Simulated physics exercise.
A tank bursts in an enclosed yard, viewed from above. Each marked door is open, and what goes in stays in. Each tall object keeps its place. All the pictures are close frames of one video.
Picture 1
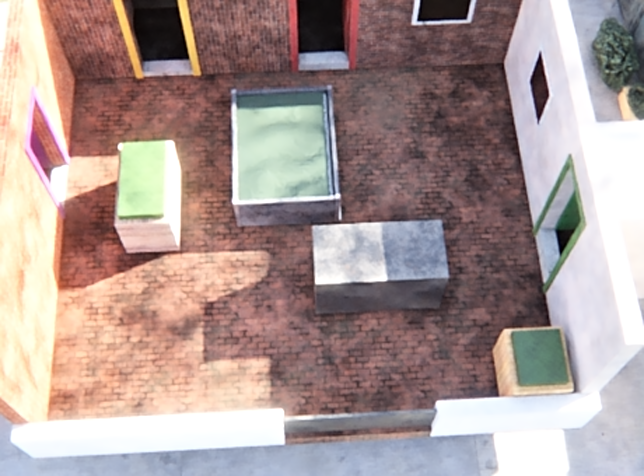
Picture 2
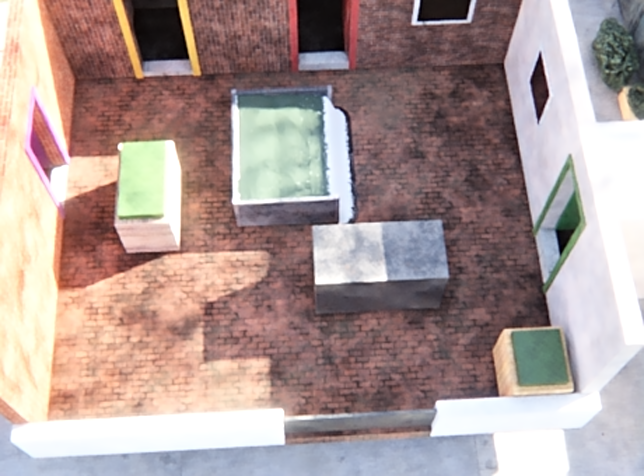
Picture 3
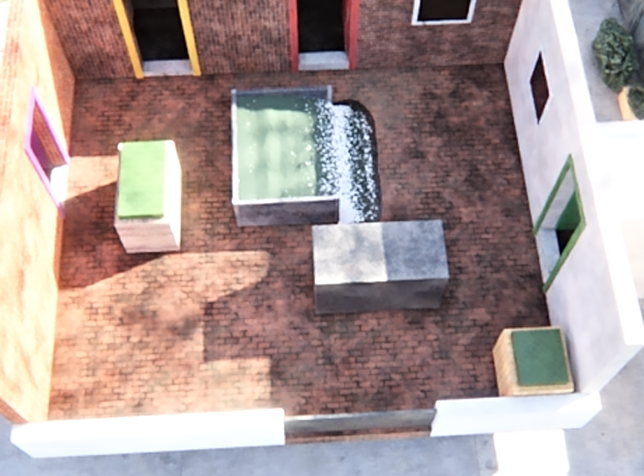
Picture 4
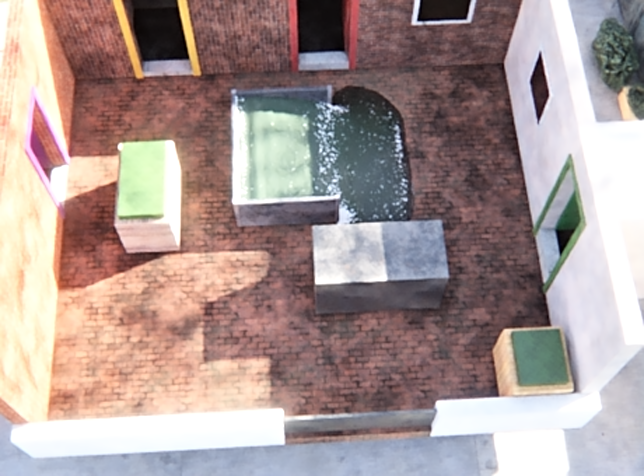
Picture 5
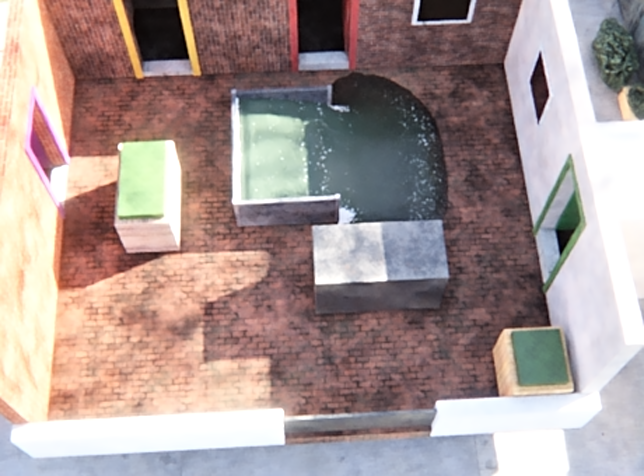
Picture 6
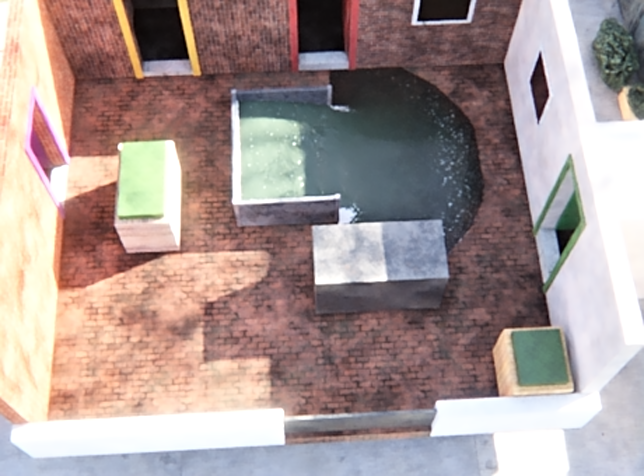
In an enclosed brick-paved yard seen from above, a square tank of still greenish water stands among several blocks. Its right side gives way, and foaming water pours through the gap onto the paving. The dark sheet fans out rightward, spreading past the back of the grey block.
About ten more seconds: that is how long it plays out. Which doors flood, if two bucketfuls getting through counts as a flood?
The red door does not flood; the green door does not flood; the yellow door does not flood; the purple door does not flood.
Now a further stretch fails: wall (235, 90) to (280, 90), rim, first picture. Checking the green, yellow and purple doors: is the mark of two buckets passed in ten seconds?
Going door by door, the green one misses the threshold, then the yellow one misses the threshold, then the purple one crosses the threshold.
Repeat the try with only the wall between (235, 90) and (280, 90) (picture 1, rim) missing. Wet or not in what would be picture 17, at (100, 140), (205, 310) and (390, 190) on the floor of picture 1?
Following the listed order, the three come out reached by the spill, not reached and not reached.
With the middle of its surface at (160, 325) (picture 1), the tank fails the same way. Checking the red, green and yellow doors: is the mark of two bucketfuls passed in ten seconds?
Red door falls short; green door falls short; yellow door falls short.
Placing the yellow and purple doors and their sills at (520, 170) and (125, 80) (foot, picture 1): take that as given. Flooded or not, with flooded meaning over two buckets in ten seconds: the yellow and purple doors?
Note - yellow door ends up above it; purple door ends up short of it.
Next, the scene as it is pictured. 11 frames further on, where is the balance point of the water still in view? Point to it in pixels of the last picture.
That comes out near (418, 166).
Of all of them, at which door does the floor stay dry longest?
I'd go with the purple-painted one.
A moment on, water covers 30 % of the floor; the red door wet at the sill, nothing in, the green door wet at the sill, nothing in, the yellow door not reached, the purple door not reached.
Next, water covers 30 % of the floor; the red door wet at the sill, nothing in, the green door wet at the sill, nothing in, the yellow door not reached, the purple door not reached.
Then, water covers 40 % of the floor; the red door wet at the sill, nothing in, the green door wet at the sill, nothing in, the yellow door not reached, the purple door not reached.
Later, water covers 65 % of the floor; the red door wet at the sill, nothing in, the green door wet at the sill, nothing in, the yellow door wet at the sill, nothing in, the purple door not reached.
In the end, water covers 95 % of the floor; the red door wet at the sill, nothing in, the green door wet at the sill, nothing in, the yellow door wet at the sill, nothing in, the purple door wet at the sill, nothing in.
